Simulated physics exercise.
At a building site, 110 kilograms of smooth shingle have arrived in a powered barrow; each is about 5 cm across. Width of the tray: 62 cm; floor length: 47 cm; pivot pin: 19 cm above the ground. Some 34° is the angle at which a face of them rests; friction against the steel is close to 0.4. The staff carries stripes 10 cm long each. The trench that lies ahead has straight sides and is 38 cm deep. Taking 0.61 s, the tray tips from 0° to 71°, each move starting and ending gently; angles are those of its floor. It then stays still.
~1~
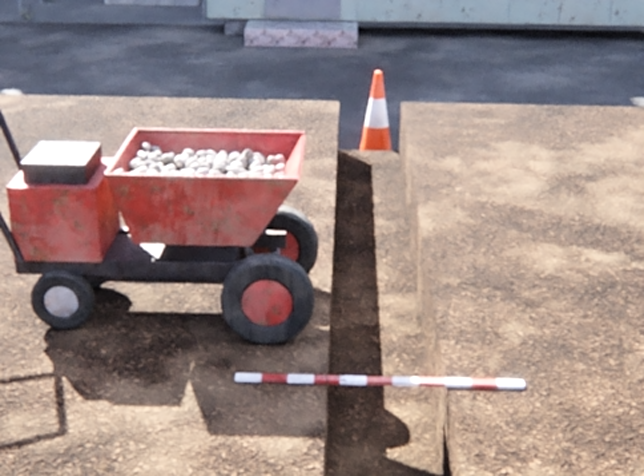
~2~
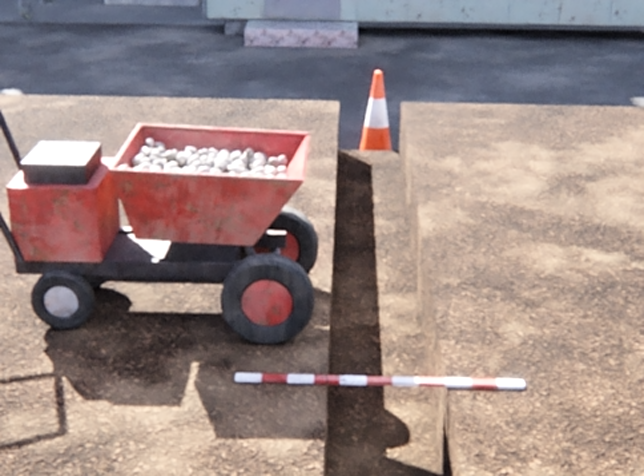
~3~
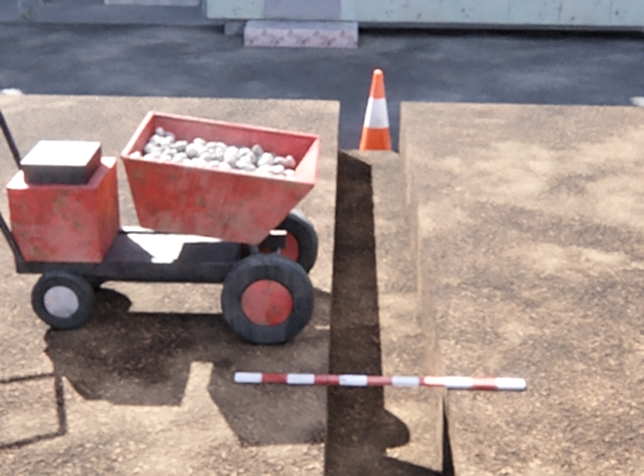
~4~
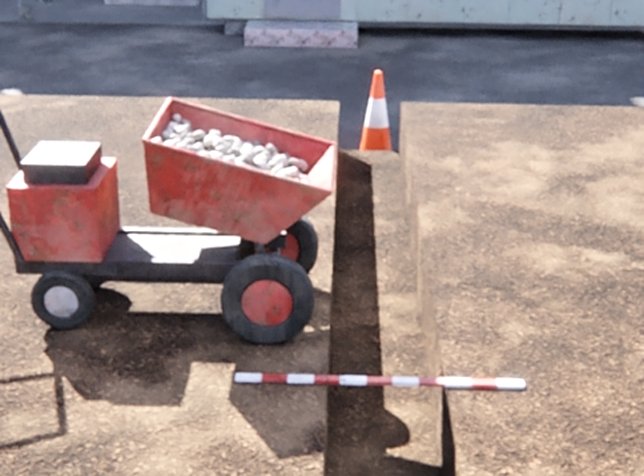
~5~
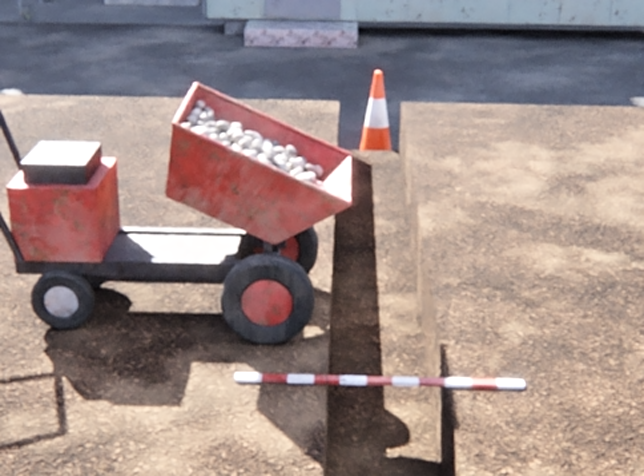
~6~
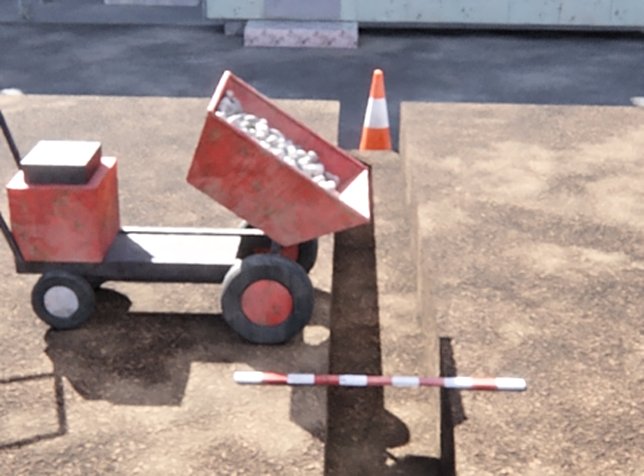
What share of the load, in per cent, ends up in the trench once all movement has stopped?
About 34 per cent.
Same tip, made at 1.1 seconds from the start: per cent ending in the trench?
Then roughly 50 percent.
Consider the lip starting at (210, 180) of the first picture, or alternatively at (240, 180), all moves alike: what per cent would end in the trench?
Around 95% for the first place and 80% for the second.
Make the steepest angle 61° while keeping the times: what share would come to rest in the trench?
Then close to 30 per cent.
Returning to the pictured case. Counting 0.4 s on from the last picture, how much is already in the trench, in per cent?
Roughly 10 percent of the load.
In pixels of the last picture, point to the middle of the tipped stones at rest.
(479, 313).
Then, 0.2 s after the last picture the floor is at 60°, 100 % in the tray; the foremost stones are at (381, 238).
Then, 0.4 s after the last picture the floor is at 71°, 71 % in the tray, 10 % in the trench, 19 % past the trench; the foremost stones are at (483, 302).
Then, 0.8 s after the last picture the floor is at 71°, 20 % in the tray, 15 % in the trench, 65 % past the trench; the foremost stones are past the picture's edge.
Then, 2.7 s after the last picture the floor is at 71°, 0 % in the tray, 34 % in the trench, 66 % past the trench; the foremost stones are past the picture's edge.
